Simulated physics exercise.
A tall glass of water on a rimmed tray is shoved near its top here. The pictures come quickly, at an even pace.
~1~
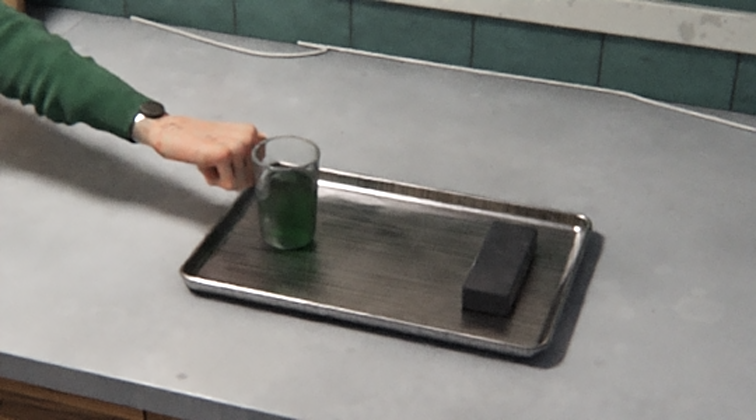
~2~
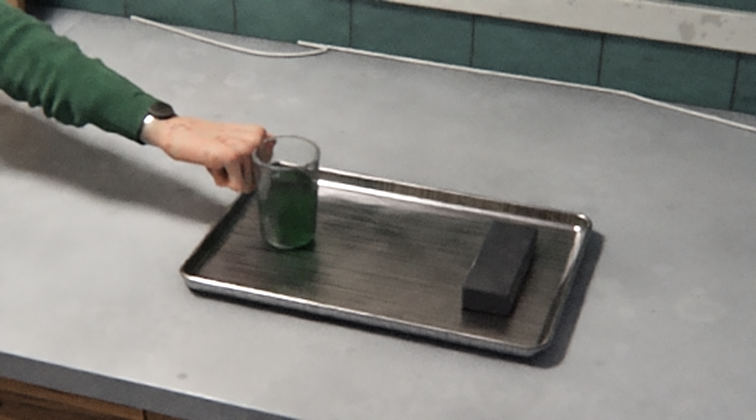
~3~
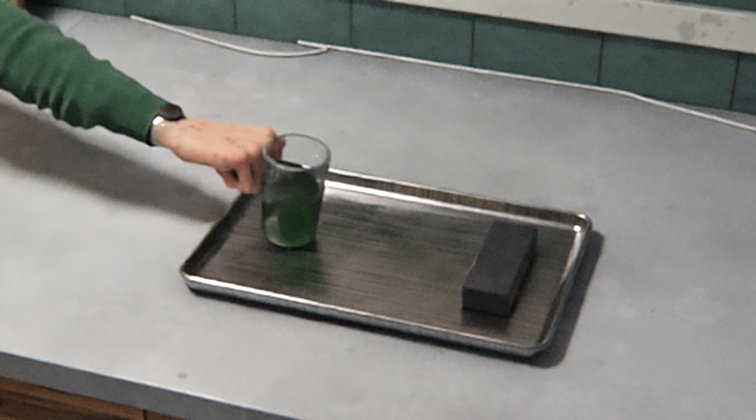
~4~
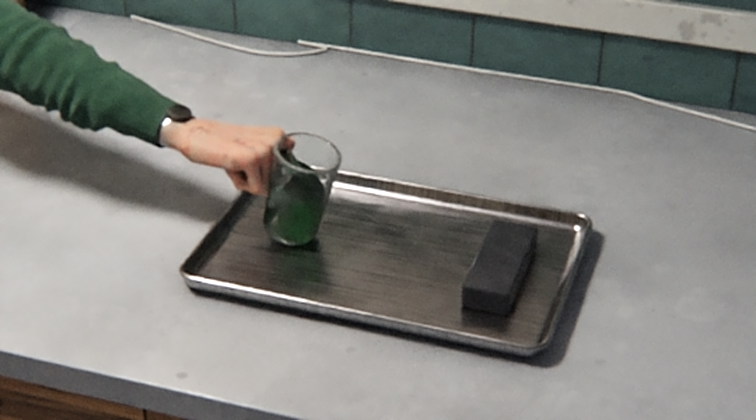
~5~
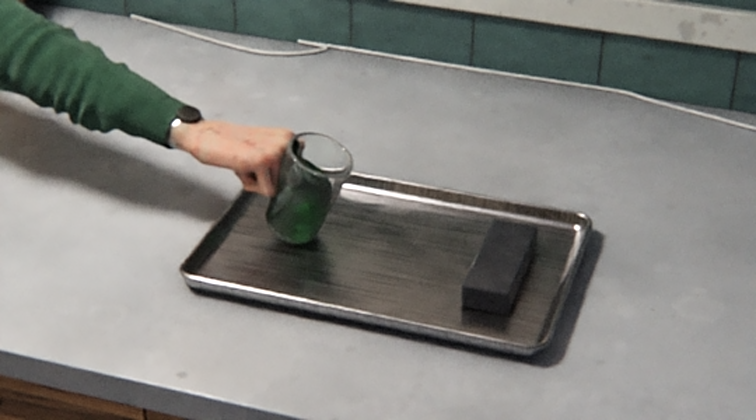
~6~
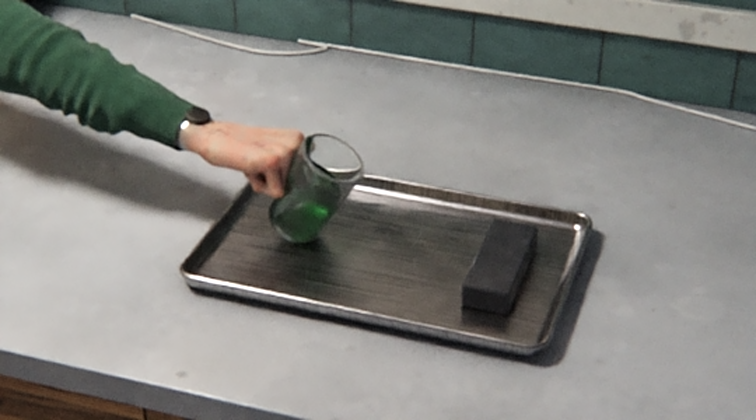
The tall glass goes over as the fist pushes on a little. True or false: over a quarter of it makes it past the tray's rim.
False.
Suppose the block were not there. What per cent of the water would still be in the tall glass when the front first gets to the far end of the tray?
You'd be looking at something near 45 in a hundred.
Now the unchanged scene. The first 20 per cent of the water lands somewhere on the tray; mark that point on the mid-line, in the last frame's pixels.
Close to (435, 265).
A moment on, the tall glass lies on its side and 94 per cent is in the glass, 4 on the tray and 2 above or beyond its rim.
Next, the tall glass lies on its side and 45 per cent is in the glass, 38 on the tray and 17 above or beyond its rim.
Then the tall glass lies on its side and 24 per cent is in the glass, 52 on the tray and 24 above or beyond its rim.
Later the tall glass lies on its side and 13 per cent is in the glass, 79 on the tray and 8 above or beyond its rim.
In the end 93 per cent is held by tray and glass, 7 is off the tray.
